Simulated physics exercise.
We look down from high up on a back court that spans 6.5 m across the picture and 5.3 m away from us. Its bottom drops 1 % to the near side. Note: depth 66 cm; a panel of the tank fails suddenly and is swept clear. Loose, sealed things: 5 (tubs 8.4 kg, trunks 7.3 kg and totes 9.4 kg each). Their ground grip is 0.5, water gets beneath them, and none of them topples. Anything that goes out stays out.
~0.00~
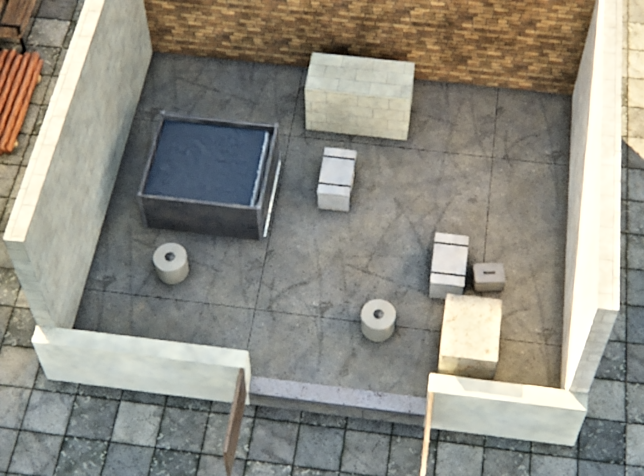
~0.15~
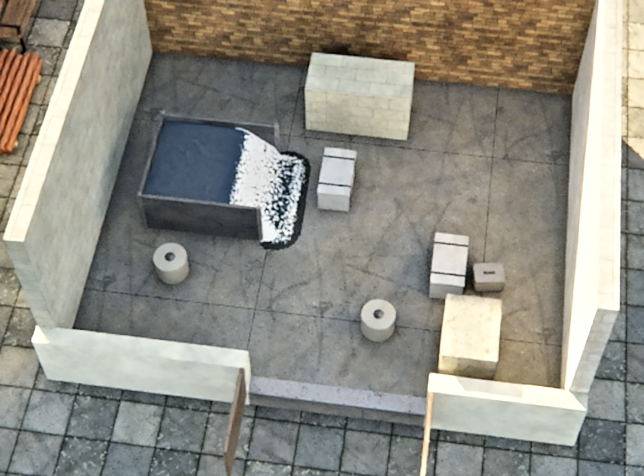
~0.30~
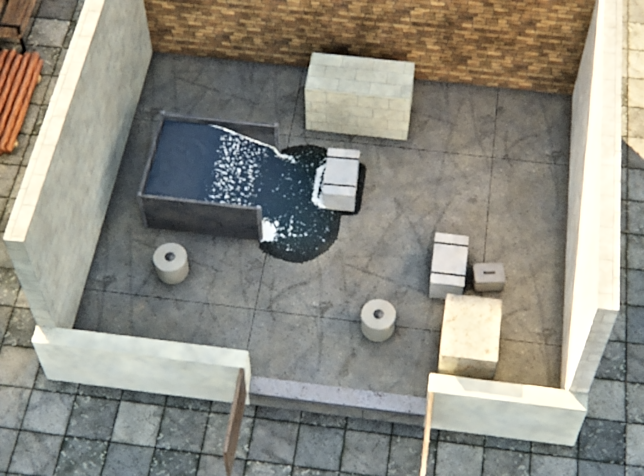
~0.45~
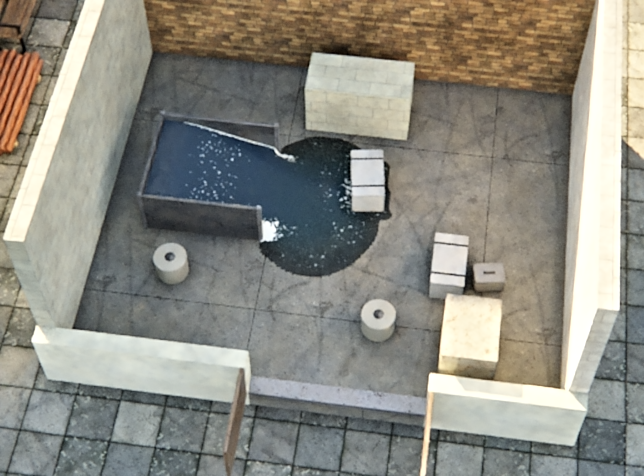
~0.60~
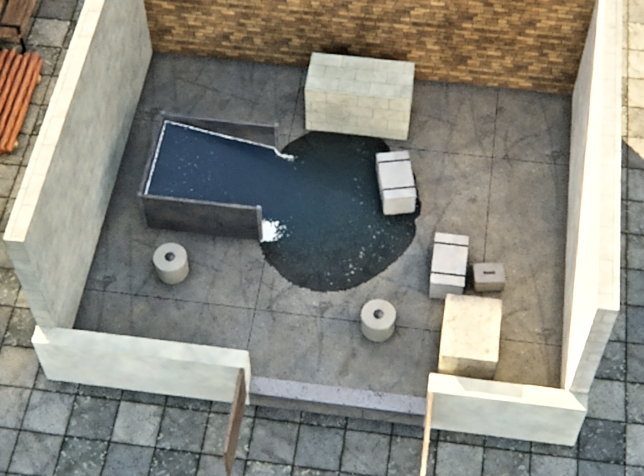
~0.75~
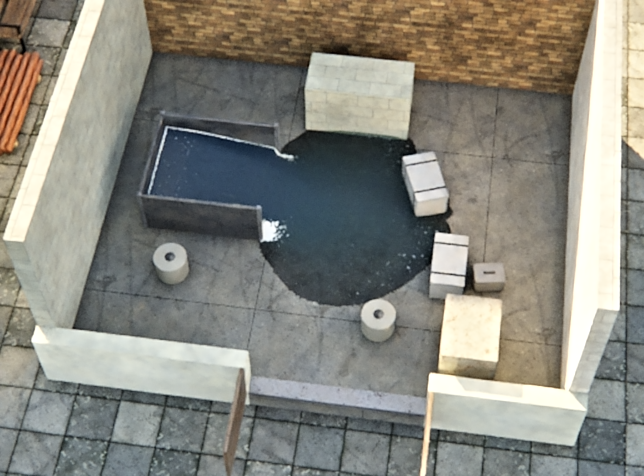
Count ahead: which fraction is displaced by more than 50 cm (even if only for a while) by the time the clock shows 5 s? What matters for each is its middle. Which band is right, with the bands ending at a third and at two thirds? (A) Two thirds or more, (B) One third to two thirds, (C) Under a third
Two thirds or more (A).
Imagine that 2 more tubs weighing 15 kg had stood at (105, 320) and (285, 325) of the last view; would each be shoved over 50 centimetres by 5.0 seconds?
Result in order: Not exceeded; not exceeded.
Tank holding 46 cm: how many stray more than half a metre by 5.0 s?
So the tally would be 3.
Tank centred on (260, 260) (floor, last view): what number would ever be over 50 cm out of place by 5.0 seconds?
Result: 3.
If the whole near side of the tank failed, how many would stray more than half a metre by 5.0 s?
Count: 3.
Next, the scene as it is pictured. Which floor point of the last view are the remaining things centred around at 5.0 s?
Close to pixel (439, 275).
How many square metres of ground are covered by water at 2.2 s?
Roughly 20 m2.
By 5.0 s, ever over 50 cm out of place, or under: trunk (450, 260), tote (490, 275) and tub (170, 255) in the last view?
The first is beyond the limit, the second beyond the limit, and the third inside the limit.
After 1.1 s 1 of 5 are over 50 cm from their spots; 0 afloat.
After 2.2 s 4 of 5 are over 50 cm from their spots; 3 afloat.
After 3.5 s 4 of 5 are over 50 cm from their spots; 3 afloat.
After 5.0 s 4 of 5 are over 50 cm from their spots, and 4 have been at some point; 3 afloat.
